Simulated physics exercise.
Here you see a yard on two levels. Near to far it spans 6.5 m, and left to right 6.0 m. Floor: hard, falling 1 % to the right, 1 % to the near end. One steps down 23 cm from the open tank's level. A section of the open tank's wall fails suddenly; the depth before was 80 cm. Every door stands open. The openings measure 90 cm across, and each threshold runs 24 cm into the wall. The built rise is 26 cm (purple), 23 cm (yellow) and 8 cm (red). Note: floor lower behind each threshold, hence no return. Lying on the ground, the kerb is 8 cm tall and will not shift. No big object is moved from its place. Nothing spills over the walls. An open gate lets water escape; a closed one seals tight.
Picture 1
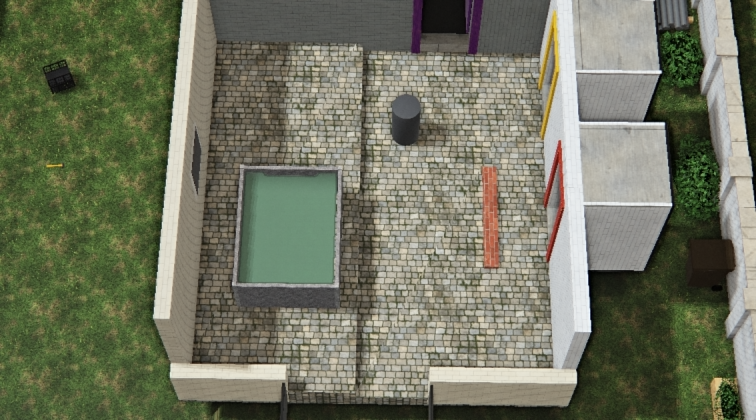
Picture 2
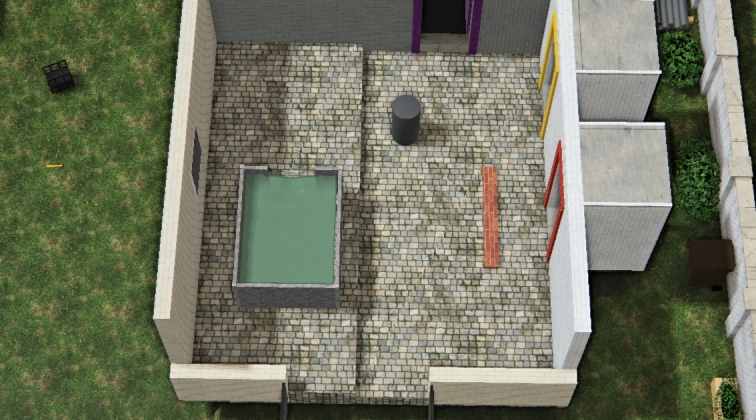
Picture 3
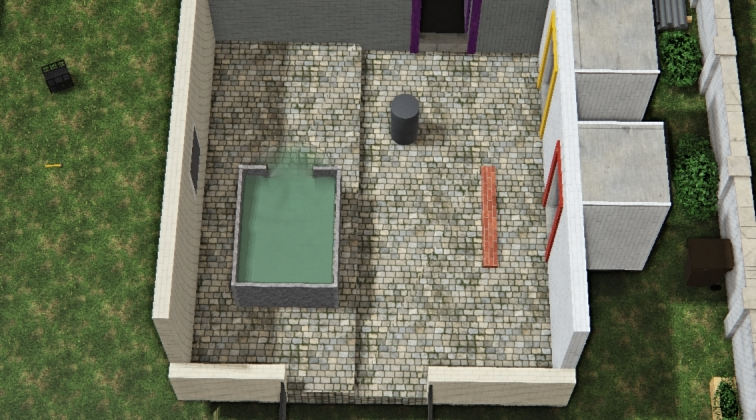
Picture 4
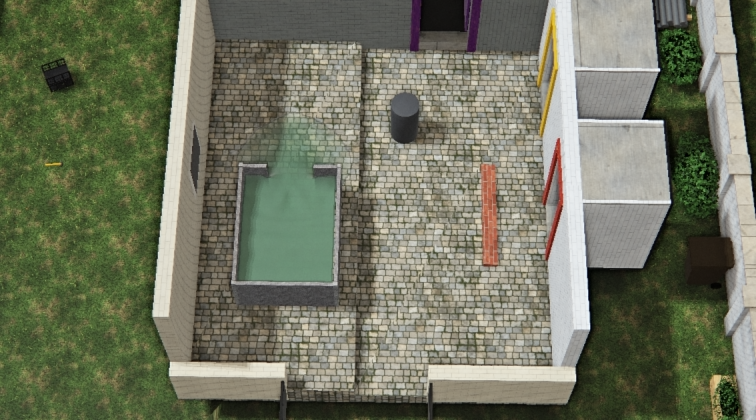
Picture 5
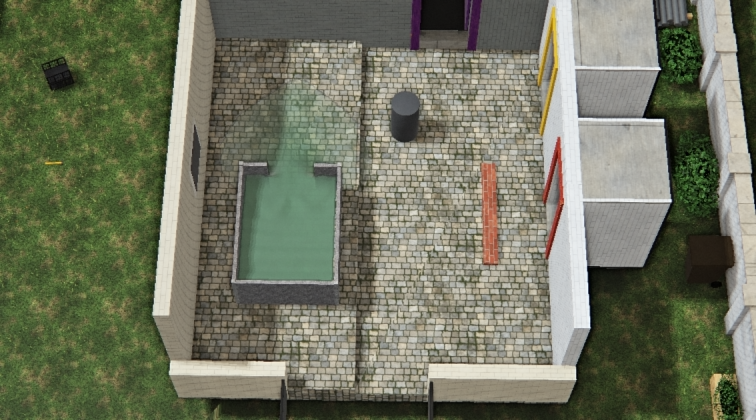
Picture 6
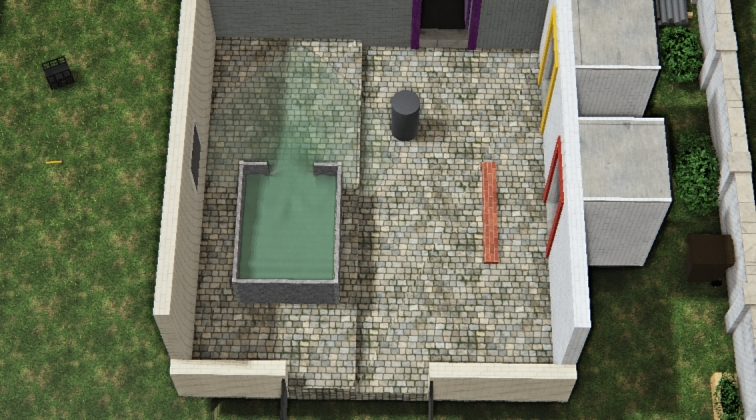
An open tank's far wall gives way and green water spreads backward across the paving.
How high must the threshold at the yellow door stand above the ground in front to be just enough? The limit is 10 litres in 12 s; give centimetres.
20 cm.
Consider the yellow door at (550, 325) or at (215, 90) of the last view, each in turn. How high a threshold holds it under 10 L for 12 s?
Minimums: Roughly 12.0 cm and 19 cm.
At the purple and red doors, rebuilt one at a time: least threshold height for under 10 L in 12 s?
Close to 12.5 cm (purple) and close to 7.5 cm (red).
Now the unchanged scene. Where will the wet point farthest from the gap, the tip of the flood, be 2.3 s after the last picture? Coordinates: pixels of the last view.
Roughly at (537, 49) in the last view.
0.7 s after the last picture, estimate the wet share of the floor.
About 30 per cent.
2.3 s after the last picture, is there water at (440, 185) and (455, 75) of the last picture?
First spot awash, second spot awash.
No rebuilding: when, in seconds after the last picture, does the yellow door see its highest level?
I'd guess close to 5.0 seconds.
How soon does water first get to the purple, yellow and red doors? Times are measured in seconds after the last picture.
Arrival times - purple: 0.9 s; yellow: 2.0 s; red: 3.0 s.
Then, 0.7 s after the last picture water covers 30 % of the floor, deepest (43 cm) near (217, 37); it has not reached the yellow door.
Then, 2.3 s after the last picture water covers 40 % of the floor, deepest (30 cm) near (537, 49); 17 cm at the yellow door, 0 litres in over its 23 cm threshold.
Then, 11.3 s after the last picture water covers 95 % of the floor, deepest (22 cm) near (552, 382); 10 cm at the yellow door, 1 litre in over its 23 cm threshold.
At the yellow door as built, the water peaked near 23 cm, 4.9 s after the last picture.
Run again over the same 12 s with other heights there, 26 litres in over 17.5 cm, 0 litres over 24 cm. The limit of 10 litres is kept from about 20 cm up.
